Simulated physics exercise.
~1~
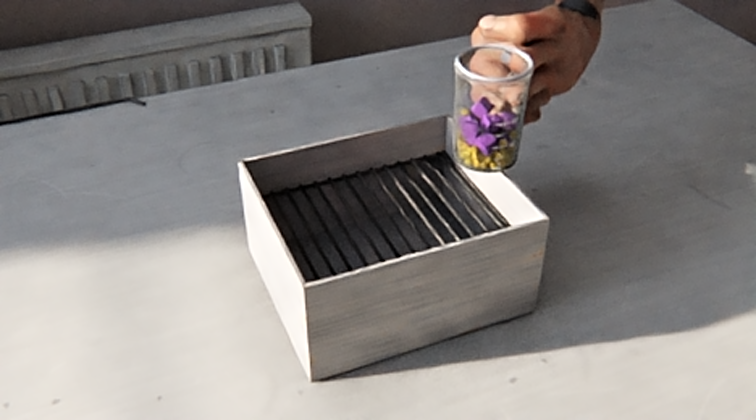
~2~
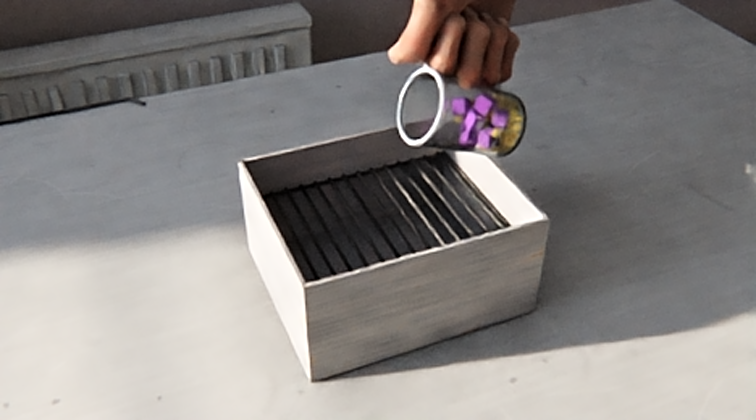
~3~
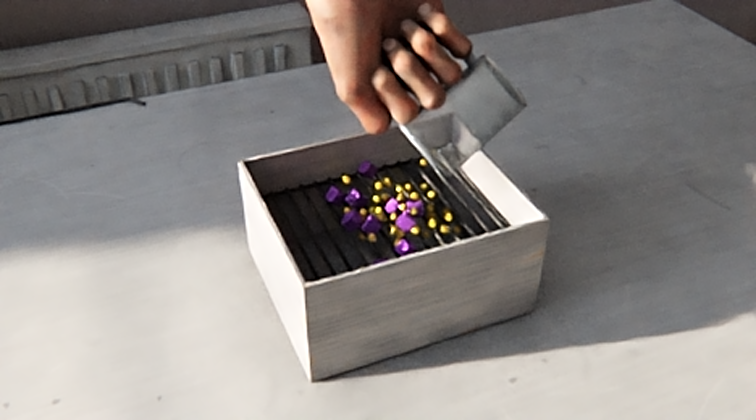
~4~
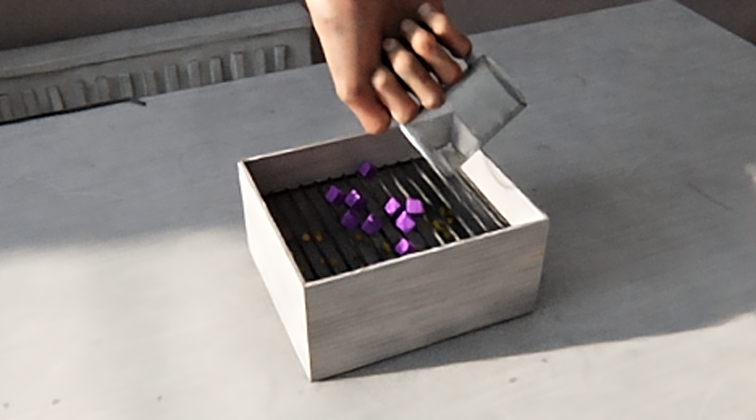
On a gray tabletop with a ribbed radiator behind it, seen from above at an angle, sits an open, whitewashed wooden box with a dark slatted grille inside. A hand holds a clear glass of purple cubes and small yellow bits upright above the box's right side. The hand moves left and tips the glass onto its side, then turns it mouth down, and the mixed pieces spill onto the grille. The yellow bits drop between the bars and show only faintly beneath, while the purple cubes stay scattered on top, the emptied glass still held over them.
